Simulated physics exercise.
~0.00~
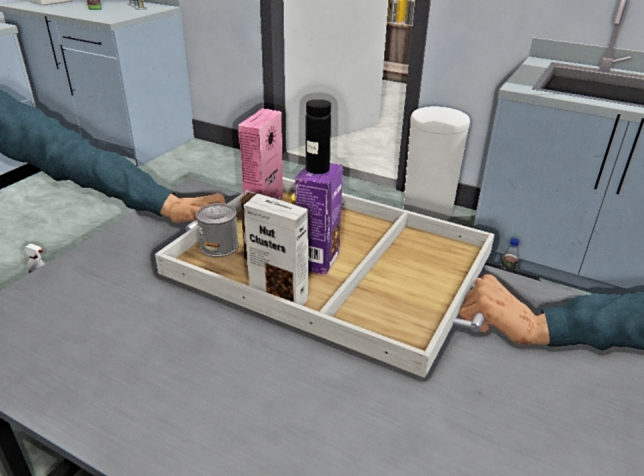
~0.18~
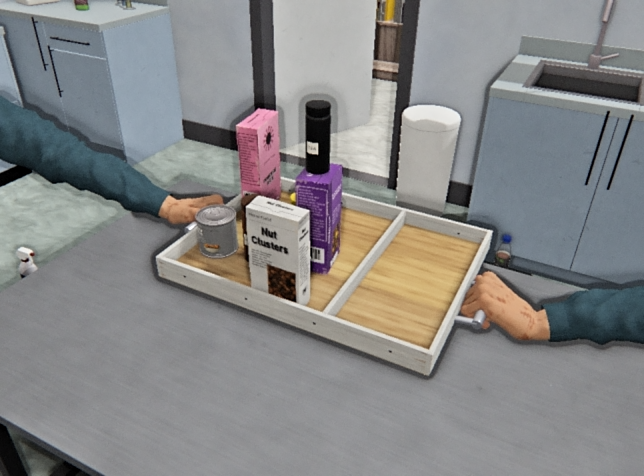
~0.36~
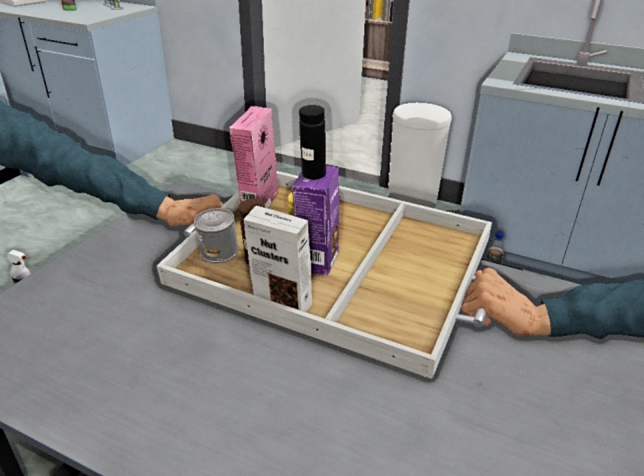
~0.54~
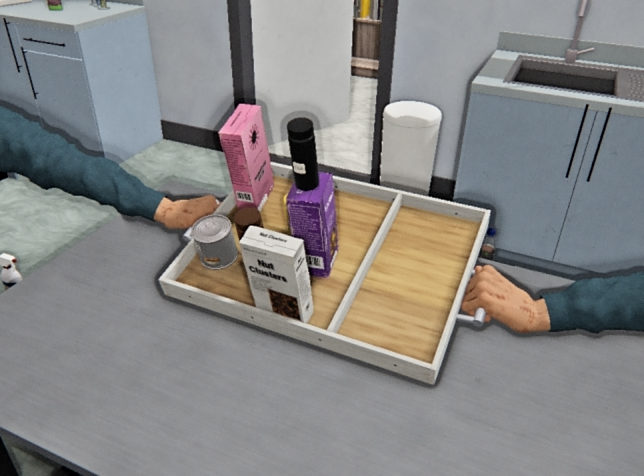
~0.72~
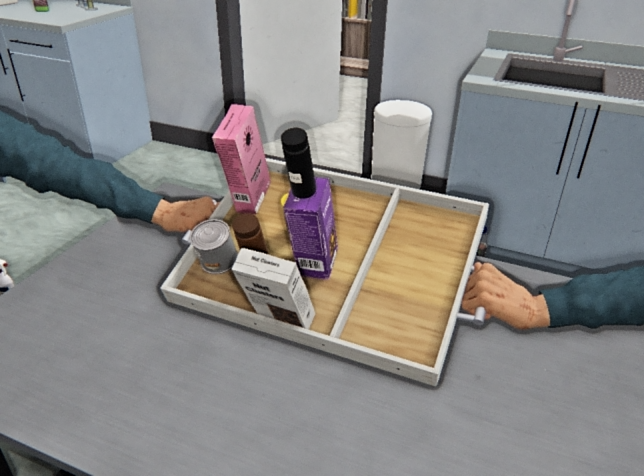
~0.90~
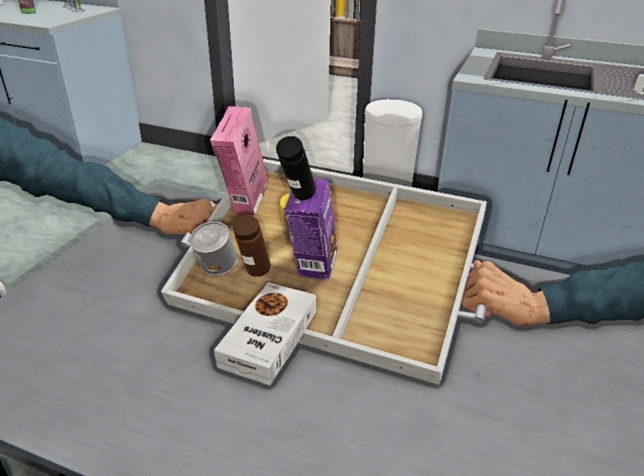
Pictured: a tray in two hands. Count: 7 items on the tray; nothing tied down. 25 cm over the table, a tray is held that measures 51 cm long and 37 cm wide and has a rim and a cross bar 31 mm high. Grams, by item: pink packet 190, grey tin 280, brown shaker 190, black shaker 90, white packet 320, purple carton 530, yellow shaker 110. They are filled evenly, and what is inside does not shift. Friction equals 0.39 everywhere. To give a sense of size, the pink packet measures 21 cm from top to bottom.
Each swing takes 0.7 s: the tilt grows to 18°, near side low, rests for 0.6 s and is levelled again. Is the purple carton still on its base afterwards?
Yes.
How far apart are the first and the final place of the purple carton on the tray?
I'd put it at about 0 centimetres.
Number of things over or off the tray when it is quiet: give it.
I count 2.
After 1.10 s, tray tilted 18°, near edge down; black shaker on its side.
After 1.40 s, tray tilted 18°, near edge down; black shaker now off the tray.
After 1.70 s, tray tilted 11°, near edge down.
After 1.90 s, tray tilted 3°, near edge down.
At rest (2.6 s), off the tray and tipped over, black shaker and white packet; the other 5 in place, give or take 5 cm. In the last view, purple carton near (319, 218).
